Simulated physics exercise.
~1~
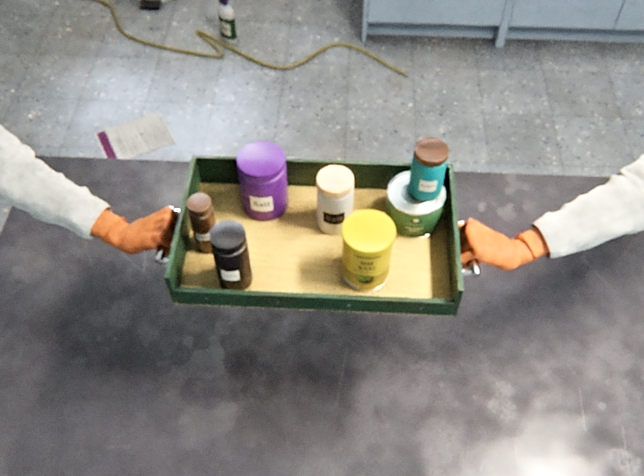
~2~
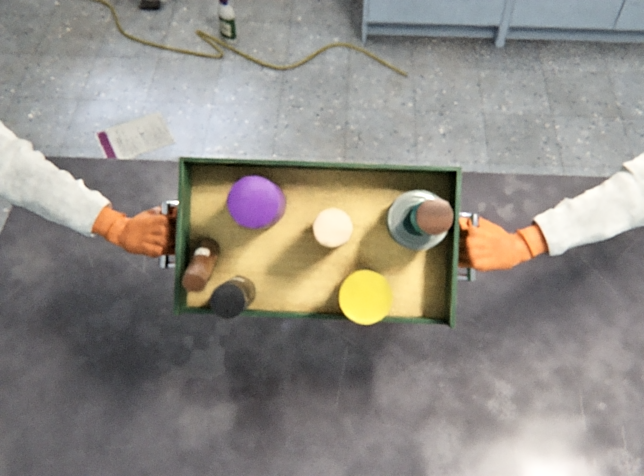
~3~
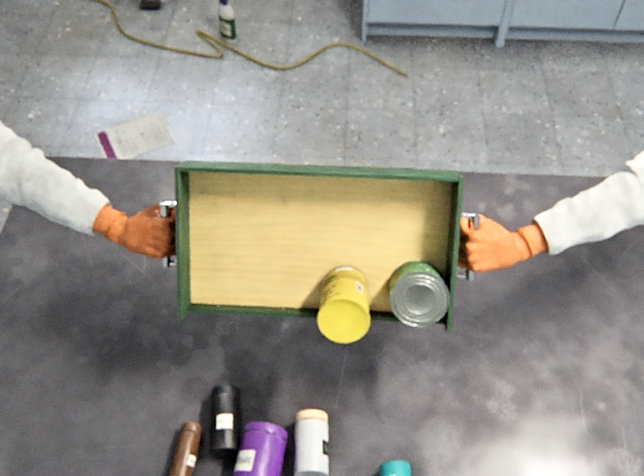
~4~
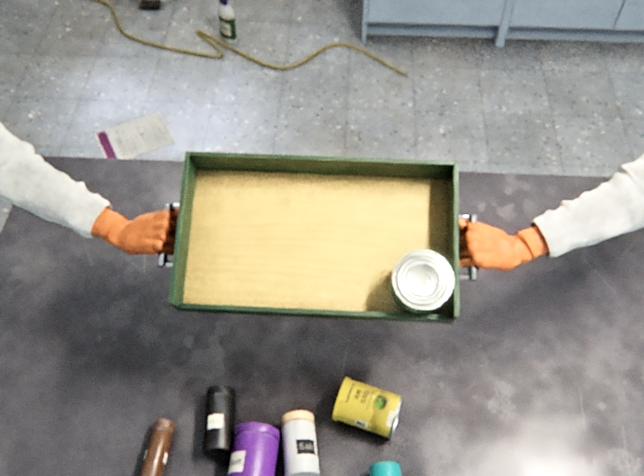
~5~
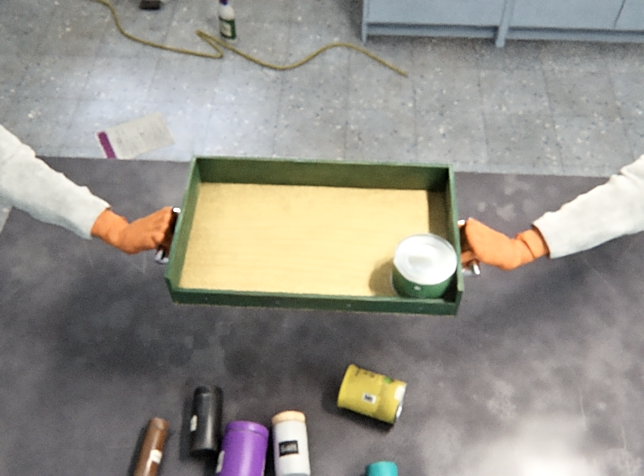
Over a dark tabletop, two orange-gloved hands tipped an open green crate toward the near side until the jars and the yellow tin tumbled out, then tilted it back, leaving only the green tub inside near the right corner.
